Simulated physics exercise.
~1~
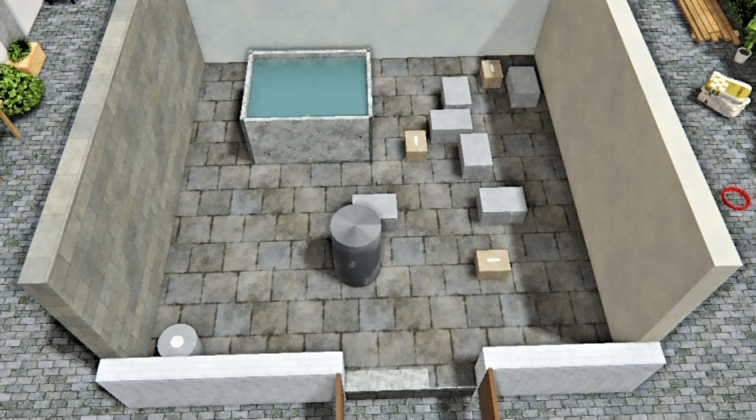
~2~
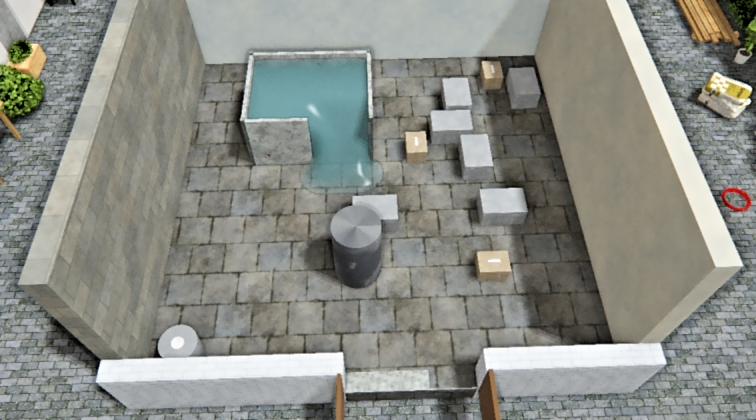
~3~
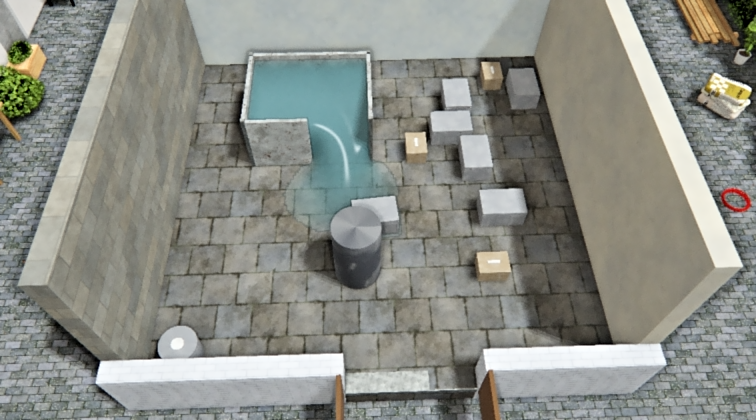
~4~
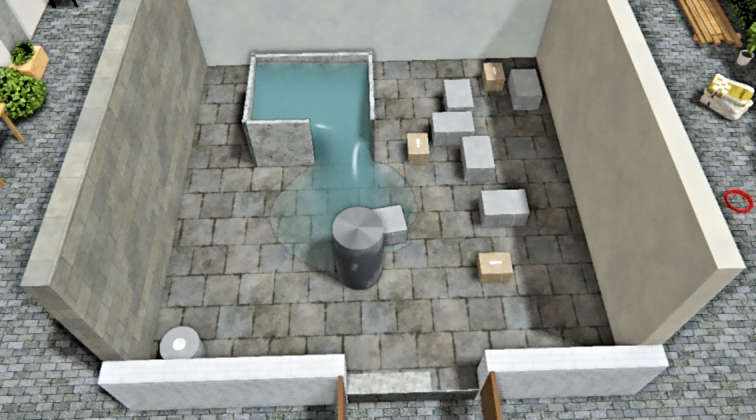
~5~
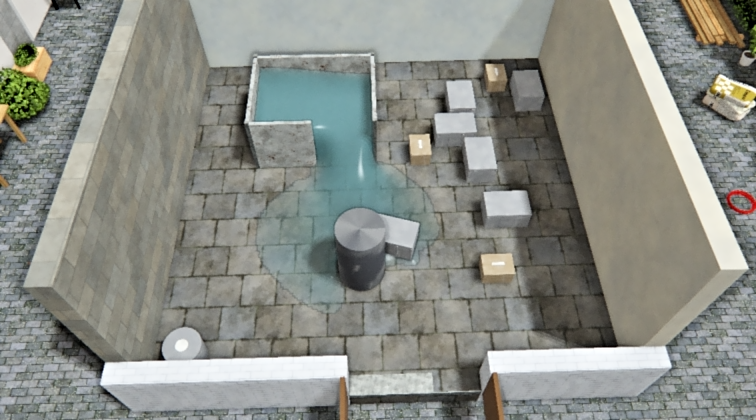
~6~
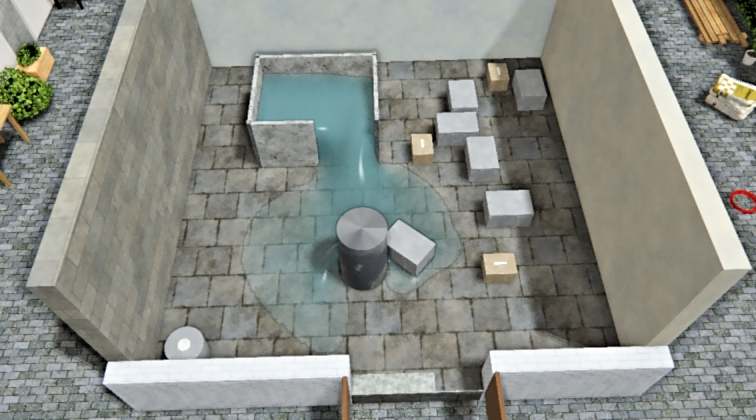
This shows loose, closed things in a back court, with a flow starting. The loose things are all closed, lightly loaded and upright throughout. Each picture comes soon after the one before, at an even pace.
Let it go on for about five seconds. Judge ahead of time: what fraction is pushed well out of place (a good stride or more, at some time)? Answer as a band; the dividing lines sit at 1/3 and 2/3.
1/3 to 2/3.
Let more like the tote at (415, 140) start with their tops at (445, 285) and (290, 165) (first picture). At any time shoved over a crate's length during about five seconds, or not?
Taking them in order, the first one goes the distance and the second one never gets that far.
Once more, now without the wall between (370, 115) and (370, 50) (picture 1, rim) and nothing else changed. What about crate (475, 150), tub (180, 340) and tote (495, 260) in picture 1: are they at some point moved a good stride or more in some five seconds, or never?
Here's my take, in sequence: Dislodged that far, fails to go that far, and dislodged that far.
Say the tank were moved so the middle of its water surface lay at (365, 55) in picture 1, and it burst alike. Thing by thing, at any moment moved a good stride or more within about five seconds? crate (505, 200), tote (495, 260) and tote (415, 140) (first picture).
Object by object: Over the mark, over the mark, over the mark.
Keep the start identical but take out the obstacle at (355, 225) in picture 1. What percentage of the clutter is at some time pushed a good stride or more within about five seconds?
Close to 40 percent, I'd say.
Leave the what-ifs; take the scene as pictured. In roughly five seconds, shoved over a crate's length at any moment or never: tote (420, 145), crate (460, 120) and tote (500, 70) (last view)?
Tally in given order: Less than that / less than that / less than that.
A moment on, 1 of 10 are well off their spots; 1 afloat.
Next, 4 of 10 are well off their spots; 2 afloat.
Later, 4 of 10 are well off their spots; 2 afloat.
In the end, 5 of 10 are well off their spots, and 5 have been at some point; 3 afloat.
